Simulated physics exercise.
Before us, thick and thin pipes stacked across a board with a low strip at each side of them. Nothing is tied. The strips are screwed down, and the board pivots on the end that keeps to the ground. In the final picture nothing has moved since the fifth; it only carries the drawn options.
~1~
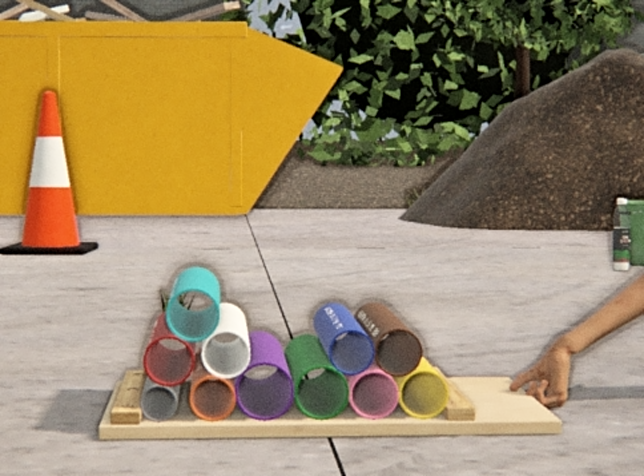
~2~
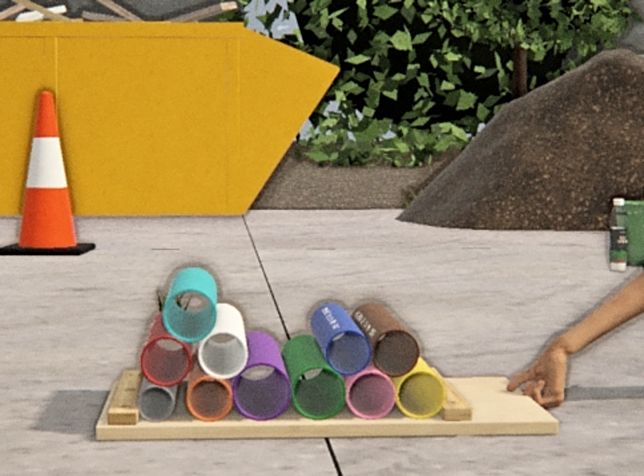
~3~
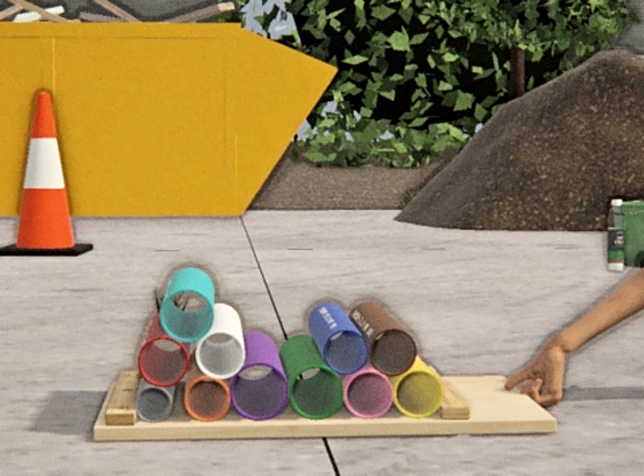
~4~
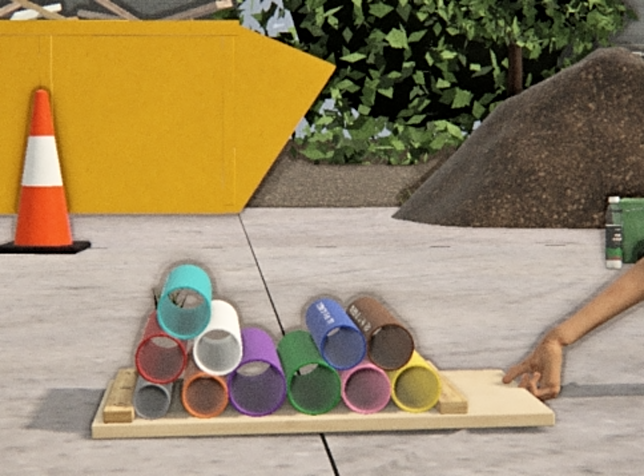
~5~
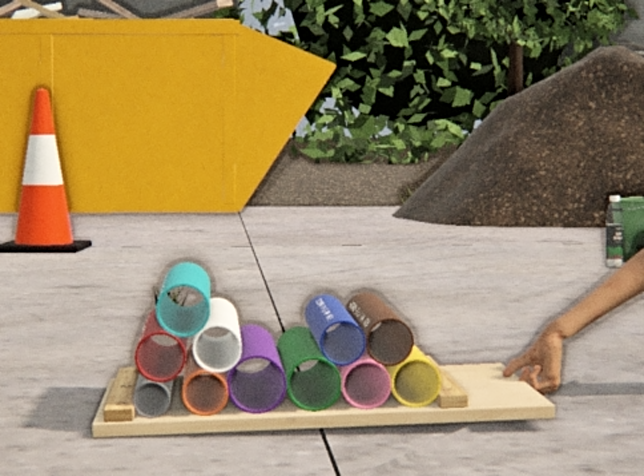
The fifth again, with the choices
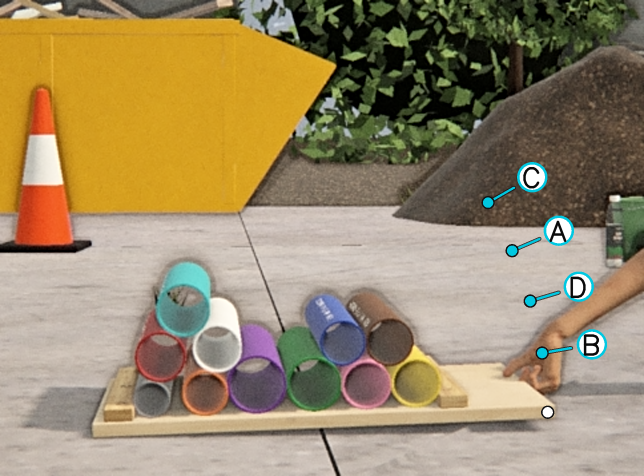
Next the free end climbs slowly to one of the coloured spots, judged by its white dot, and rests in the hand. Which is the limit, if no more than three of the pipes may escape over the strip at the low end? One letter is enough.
Raise it to C.
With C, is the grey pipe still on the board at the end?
Yes.
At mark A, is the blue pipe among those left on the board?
The blue pipe: Yes.
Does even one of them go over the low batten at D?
At D: Yes.
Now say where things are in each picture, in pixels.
The first frame shows board (323, 399); grey pipe (159, 404); orange pipe (213, 399).
The second frame shows orange pipe (209, 399); purple pipe (262, 392).
The third frame shows board (317, 399); pink pipe (369, 394); yellow pipe (418, 393); red pipe (163, 362).
The fourth frame shows board (316, 395); grey pipe (151, 401); orange pipe (205, 396).
The fifth frame shows board (316, 391); grey pipe (151, 400); orange pipe (205, 393).
On the marked copy, A at (512, 251); B at (542, 353); C at (488, 203); D at (530, 301); the white dot at (548, 412).
Following C. Soon after the start, board at 17°.
Later, board at 30°.
In the end, board at 30°, three over the low batten (red, white, turquoise).
As for the rest, A three over the low batten (red, white, turquoise); B two over the low batten (red, turquoise); D two over the low batten (red, turquoise).
